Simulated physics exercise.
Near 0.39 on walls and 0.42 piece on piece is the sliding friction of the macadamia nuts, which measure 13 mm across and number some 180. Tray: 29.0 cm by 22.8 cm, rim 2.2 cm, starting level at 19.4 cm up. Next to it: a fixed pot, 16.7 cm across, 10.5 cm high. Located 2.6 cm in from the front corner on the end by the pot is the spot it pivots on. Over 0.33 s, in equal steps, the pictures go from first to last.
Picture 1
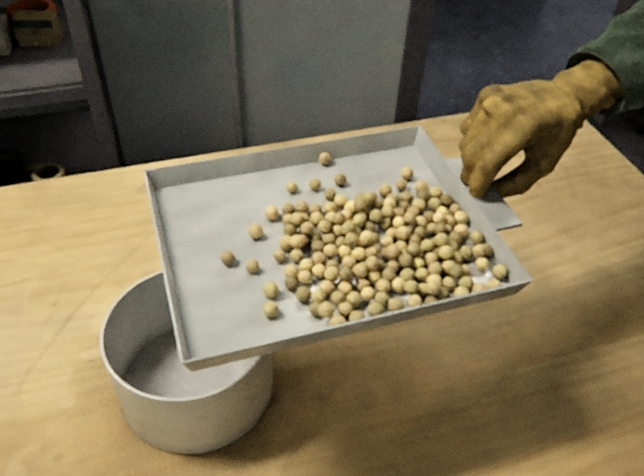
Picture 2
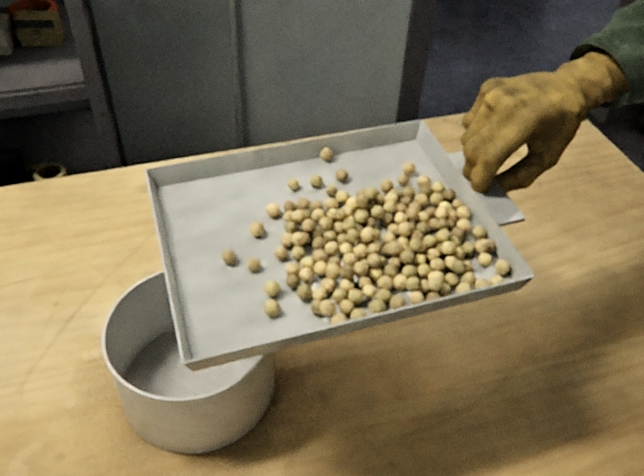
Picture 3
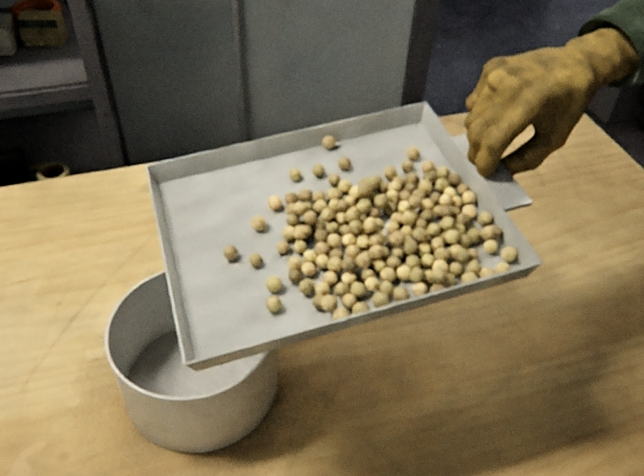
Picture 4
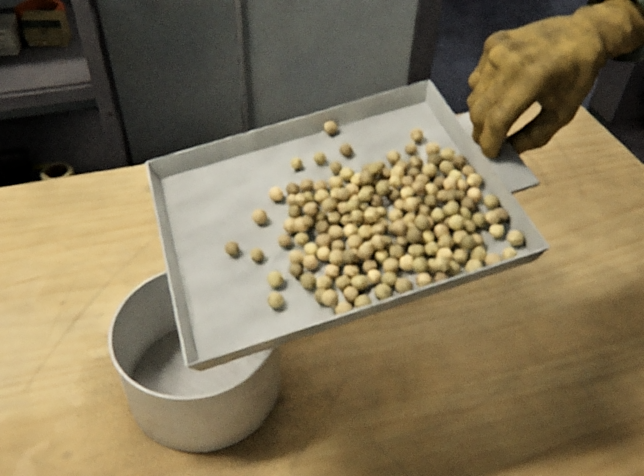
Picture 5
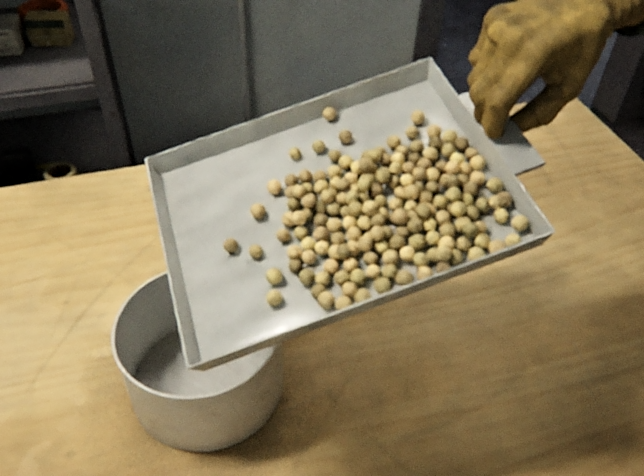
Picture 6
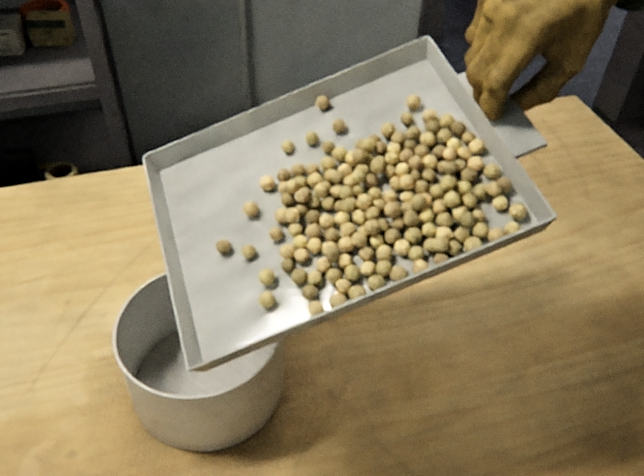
A hand raised the right end of a shallow gray tray holding many small round tan pieces, tilting it steadily toward a round pot at the left while the pieces shifted only slightly.
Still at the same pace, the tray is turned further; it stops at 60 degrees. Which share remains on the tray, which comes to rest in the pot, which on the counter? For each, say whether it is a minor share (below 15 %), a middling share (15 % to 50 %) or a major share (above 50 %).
In the end tray: The main share; pot: A slight amount; counter: A notable amount.
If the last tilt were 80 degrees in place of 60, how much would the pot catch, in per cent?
Share in the pot: Around 0 %.
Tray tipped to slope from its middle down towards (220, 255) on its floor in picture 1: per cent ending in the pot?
My guess is roughly 10 percent.
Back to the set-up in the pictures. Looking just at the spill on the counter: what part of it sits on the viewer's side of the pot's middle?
Roughly 90 per cent.
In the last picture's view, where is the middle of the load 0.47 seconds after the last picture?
Approx. (205, 276).
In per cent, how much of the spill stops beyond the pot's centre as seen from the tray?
That works out to about 90 percent.
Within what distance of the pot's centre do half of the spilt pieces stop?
About 20 cm from the centre.
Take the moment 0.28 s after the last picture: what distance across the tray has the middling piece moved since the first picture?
I'd say close to 9 centimetres.
Then, 0.28 s after the last picture, tilt 39 degrees; the tray holds 100 %, the pot 0 %.
Then, 0.47 s after the last picture, tilt 53 degrees; the tray holds 95 %, the pot 0 %.
Then, 0.78 s after the last picture, tilt 60 degrees; the tray holds 80 %, the pot 0 %.
In the end, tray 75 %, pot 0 %, counter 25 %.
